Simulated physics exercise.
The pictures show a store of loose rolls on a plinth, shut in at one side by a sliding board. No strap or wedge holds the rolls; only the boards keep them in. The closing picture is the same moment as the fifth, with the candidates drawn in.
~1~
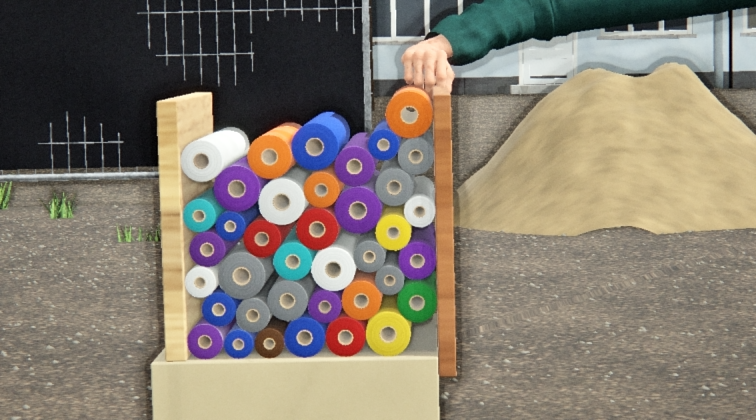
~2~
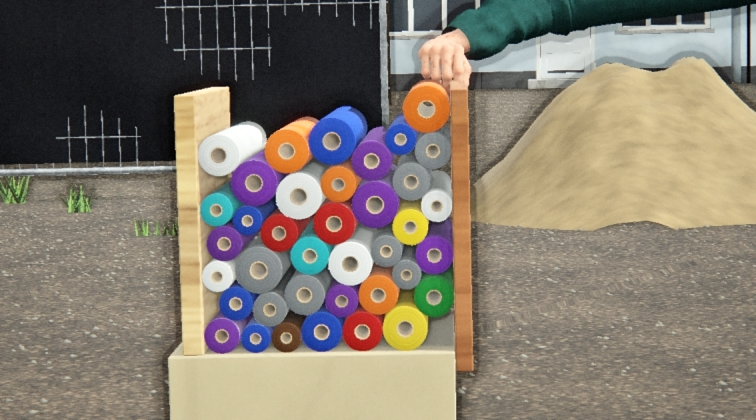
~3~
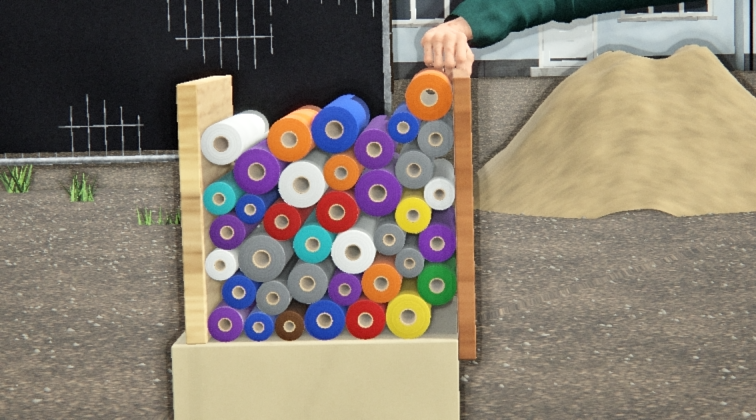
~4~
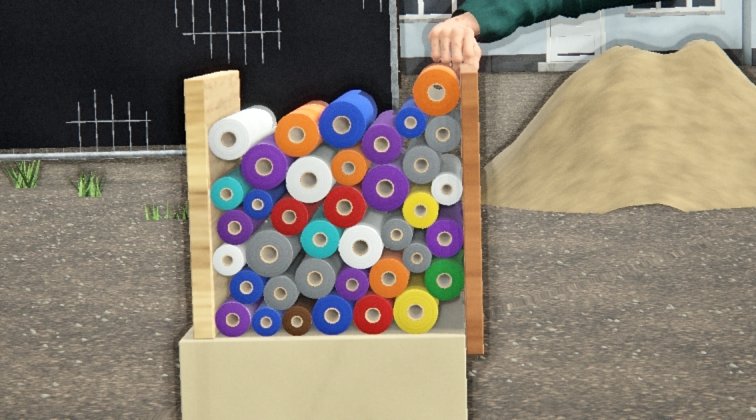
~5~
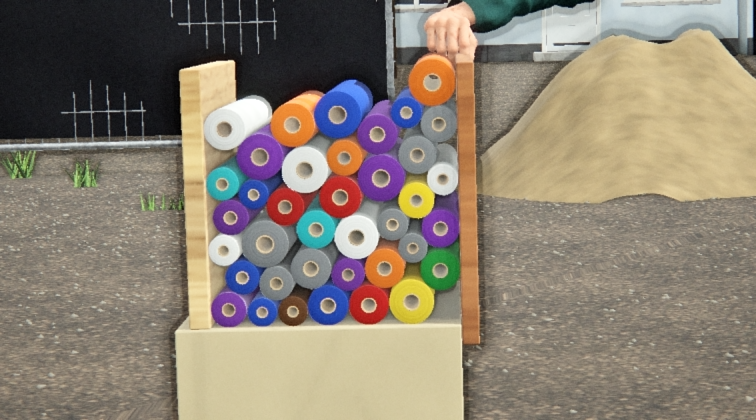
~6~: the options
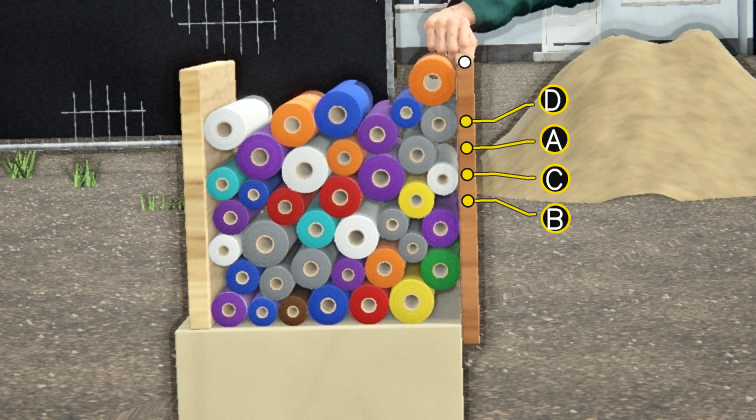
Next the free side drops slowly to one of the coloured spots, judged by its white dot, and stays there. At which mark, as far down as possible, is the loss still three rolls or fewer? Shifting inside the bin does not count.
Slide it to B.
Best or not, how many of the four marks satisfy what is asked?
The number is four.
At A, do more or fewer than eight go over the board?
It loses fewer than eight.
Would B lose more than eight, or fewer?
At B, fewer than eight.
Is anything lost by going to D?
No, at D.
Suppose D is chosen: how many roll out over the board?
With D, none.
On the marked copy, A at (467, 148); B at (468, 201); C at (467, 175); D at (466, 121); the white dot at (465, 62).
With B. Early on, top of the board (458, 125).
Further on, top of the board (459, 197).
At the end, top of the board (459, 201), three out over the board.
As for the rest, A none out over the board; C one out over the board; D none out over the board.
